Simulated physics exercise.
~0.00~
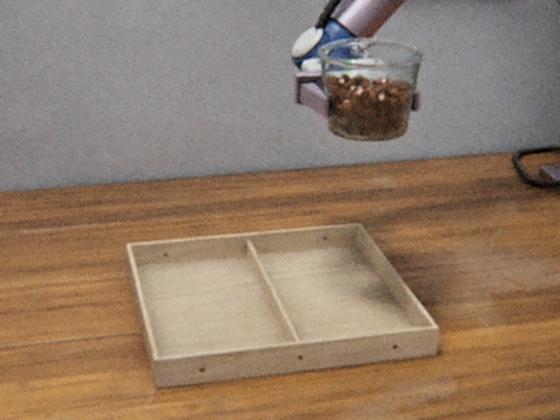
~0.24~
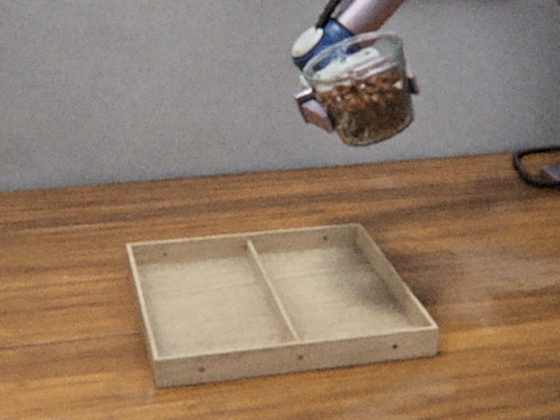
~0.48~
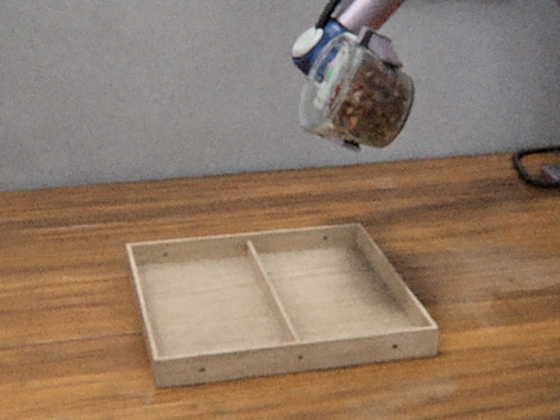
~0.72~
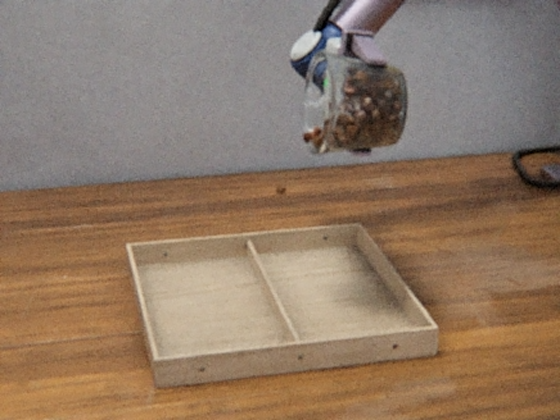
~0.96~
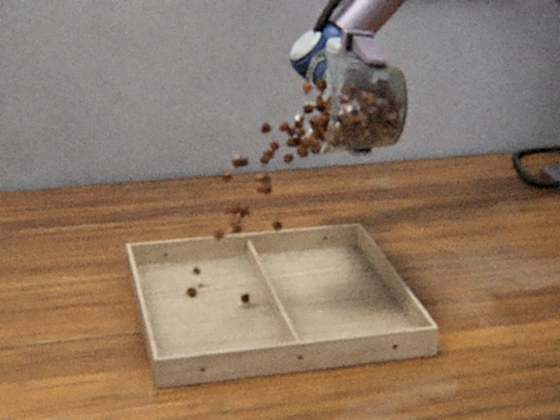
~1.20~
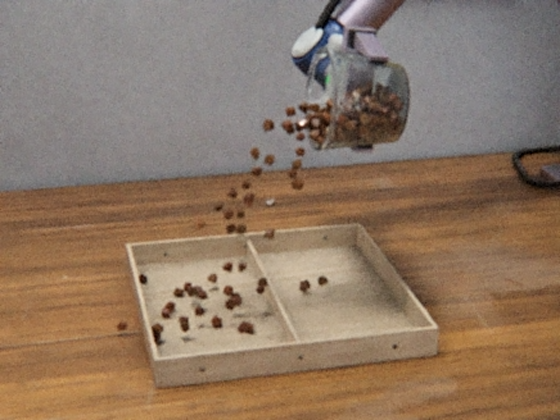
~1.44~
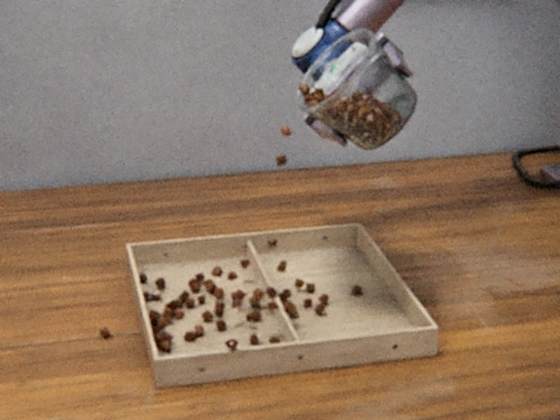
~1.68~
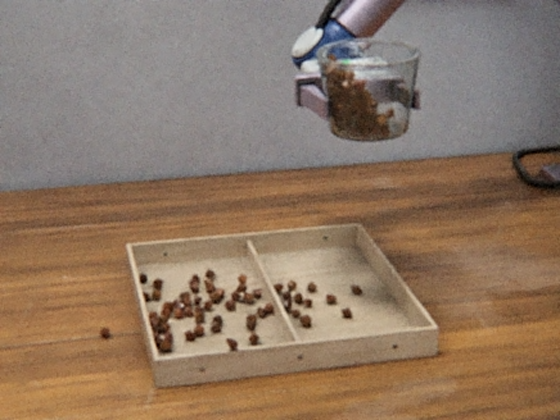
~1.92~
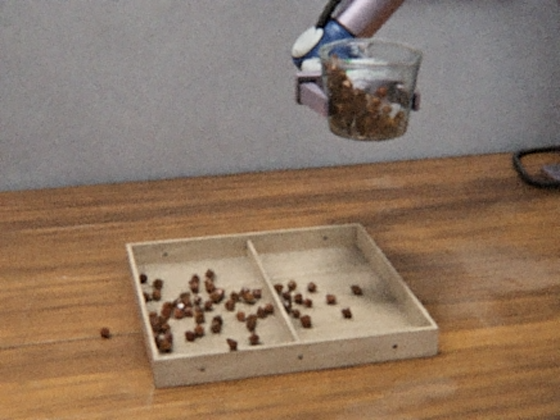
On a wooden table, a robot arm tipped a clear cup of brown pellets leftward over a divided tray, spilling some into both sections, mostly the left, then turned it upright with plenty still inside and one stray pellet lying outside the tray.
